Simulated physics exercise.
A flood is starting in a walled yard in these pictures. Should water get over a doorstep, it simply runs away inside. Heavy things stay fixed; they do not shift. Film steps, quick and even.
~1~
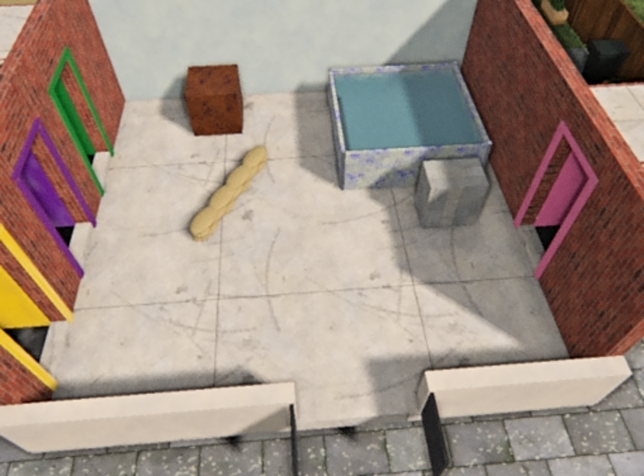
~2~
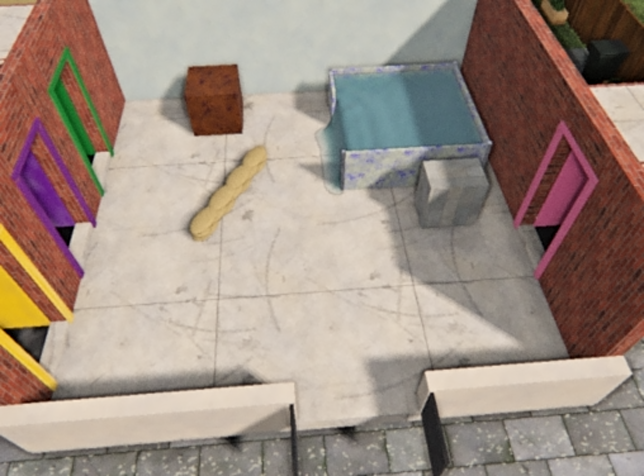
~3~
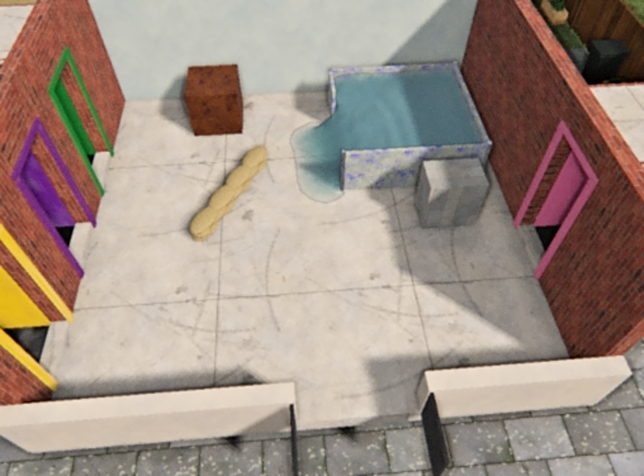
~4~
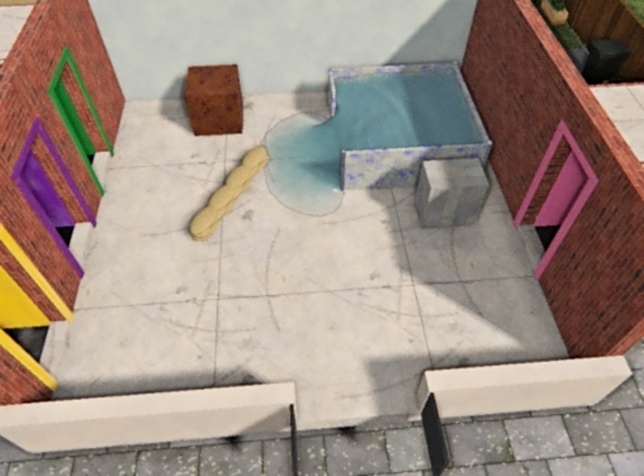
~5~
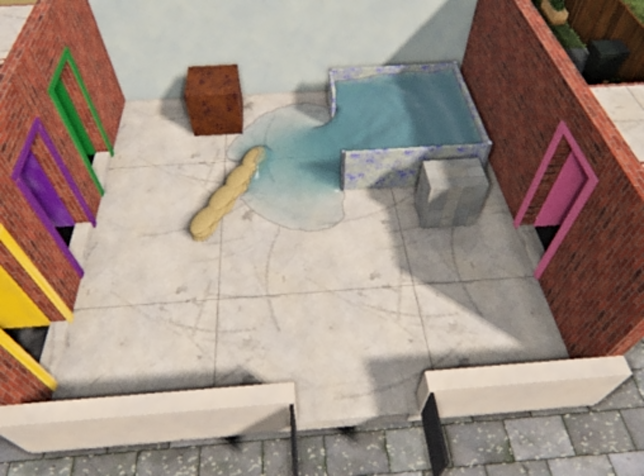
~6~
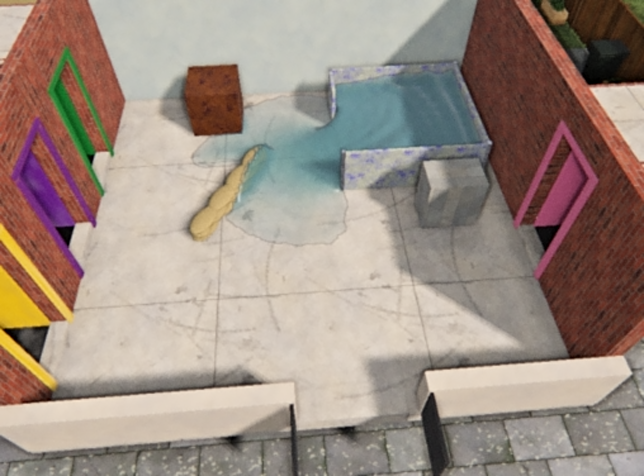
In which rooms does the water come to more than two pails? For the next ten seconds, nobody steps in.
Behind the purple door, two pails or fewer; behind the pink door, two pails or fewer; behind the green door, more than two pails; behind the yellow door, more than two pails.
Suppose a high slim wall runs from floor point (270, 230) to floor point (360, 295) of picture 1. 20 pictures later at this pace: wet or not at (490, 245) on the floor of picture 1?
Answer: That point is left unsoaked.
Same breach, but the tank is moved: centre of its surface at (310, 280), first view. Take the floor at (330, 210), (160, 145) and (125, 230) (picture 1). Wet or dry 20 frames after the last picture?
Spared, hit, hit.
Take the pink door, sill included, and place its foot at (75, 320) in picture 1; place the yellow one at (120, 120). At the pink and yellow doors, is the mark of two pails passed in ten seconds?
I'd say the pink door overflows, while the yellow door overflows.
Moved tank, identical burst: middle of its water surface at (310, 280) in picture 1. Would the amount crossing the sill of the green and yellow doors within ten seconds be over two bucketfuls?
Lab note - green door doesn't reach it; yellow door crosses the line.
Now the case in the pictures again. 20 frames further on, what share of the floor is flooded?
Near 65 in a hundred.
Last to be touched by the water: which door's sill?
I'd go with the pink one.
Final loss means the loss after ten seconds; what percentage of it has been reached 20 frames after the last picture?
Roughly 15 per cent.
A moment on, water covers 30 % of the floor; the purple door not reached, the pink door not reached, the green door wet at the sill, nothing in, the yellow door not reached.
Next, water covers 55 % of the floor; the purple door not reached, the pink door not reached, the green door over two buckets in, the yellow door not reached.
Then, water covers 65 % of the floor; the purple door wet at the sill, nothing in, the pink door not reached, the green door far over two buckets in, the yellow door over two buckets in.
Later, water covers 80 % of the floor; the purple door wet at the sill, nothing in, the pink door not reached, the green door far over two buckets in, the yellow door far over two buckets in.
In the end, water covers 95 % of the floor; the purple door under two buckets in, the pink door wet at the sill, nothing in, the green door far over two buckets in, the yellow door far over two buckets in.
